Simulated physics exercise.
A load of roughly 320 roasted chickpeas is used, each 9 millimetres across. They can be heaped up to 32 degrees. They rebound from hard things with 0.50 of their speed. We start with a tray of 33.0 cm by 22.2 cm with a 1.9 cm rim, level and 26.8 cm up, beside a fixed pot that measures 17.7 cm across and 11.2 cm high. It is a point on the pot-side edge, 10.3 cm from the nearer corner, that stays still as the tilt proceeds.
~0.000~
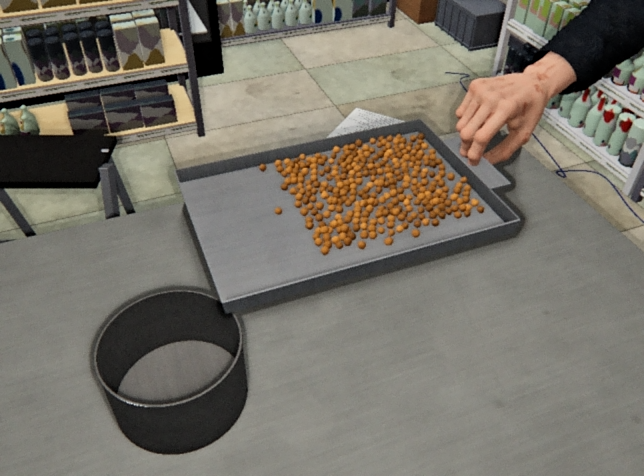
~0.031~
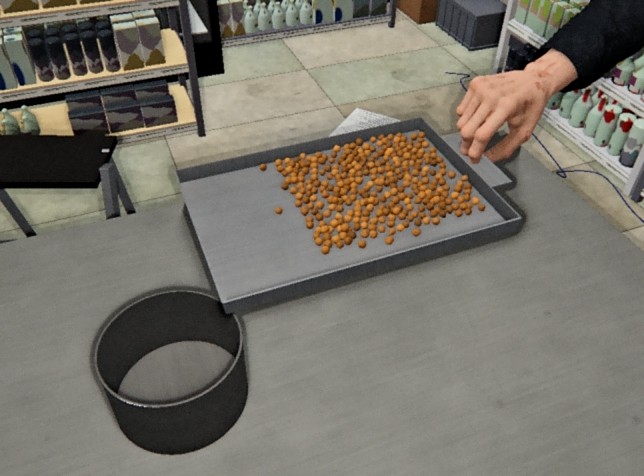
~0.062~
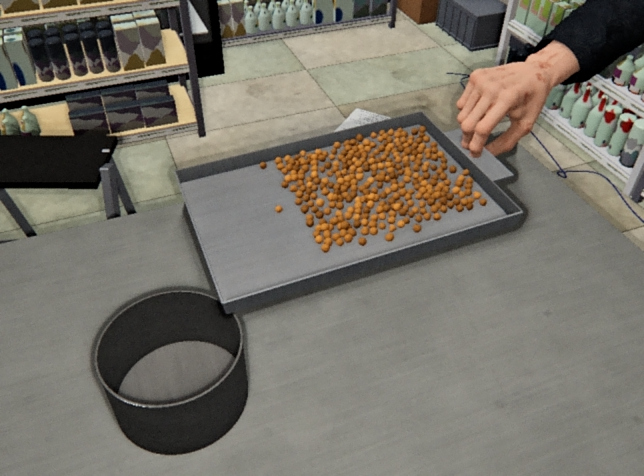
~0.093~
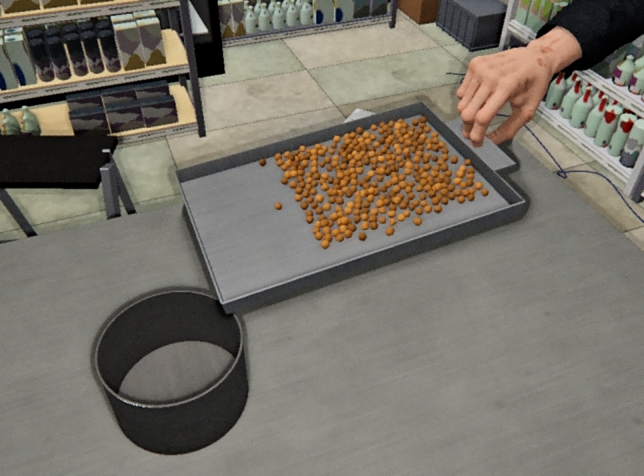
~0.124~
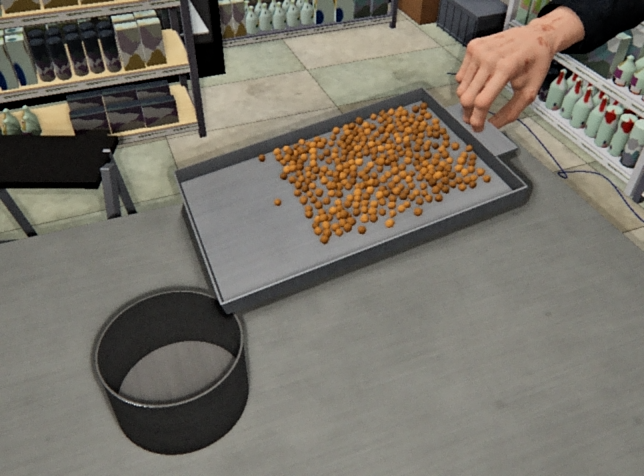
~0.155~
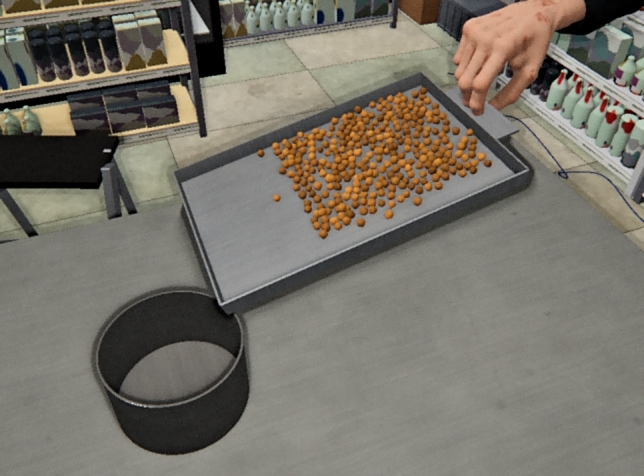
The clip opens on a shallow grey tray of small orange-brown balls, resting level beside a round, dark, empty pot, with a hand at the tray's right end. The hand then rises, and the tray's right side lifts with it into a gentle leftward slant, while the balls keep their places on it.
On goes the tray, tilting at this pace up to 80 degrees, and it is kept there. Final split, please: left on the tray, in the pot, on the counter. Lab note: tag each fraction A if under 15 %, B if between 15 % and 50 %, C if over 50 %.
Left on the tray = B, pot = B, counter = B.
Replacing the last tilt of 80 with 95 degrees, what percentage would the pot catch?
Near 50 %, then.
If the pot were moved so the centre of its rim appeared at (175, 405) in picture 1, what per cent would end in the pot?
The share would be some 25 per cent.
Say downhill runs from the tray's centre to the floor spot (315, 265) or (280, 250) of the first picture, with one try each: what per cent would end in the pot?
Approximately 0 percent, then 10 percent.
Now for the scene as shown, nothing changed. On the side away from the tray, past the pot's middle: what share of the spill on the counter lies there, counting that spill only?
Some 100 per cent of the spill lies beyond the centre.
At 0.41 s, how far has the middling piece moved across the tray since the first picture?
It has moved some 3 cm from its start.
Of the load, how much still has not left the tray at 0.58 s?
Around 100 percent of it.
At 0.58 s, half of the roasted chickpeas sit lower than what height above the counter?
The halfway line is at about 32 cm.
After 0.41 s, tilt 47 degrees; the tray holds 100 %, the pot 0 %.
After 0.58 s, tilt 69 degrees; the tray holds 100 %, the pot 0 %.
After 0.87 s, tilt 80 degrees; the tray holds 30 %, the pot 30 %.
In the end, at 1.7 s, tray 30 %, pot 35 %, counter 40 %.
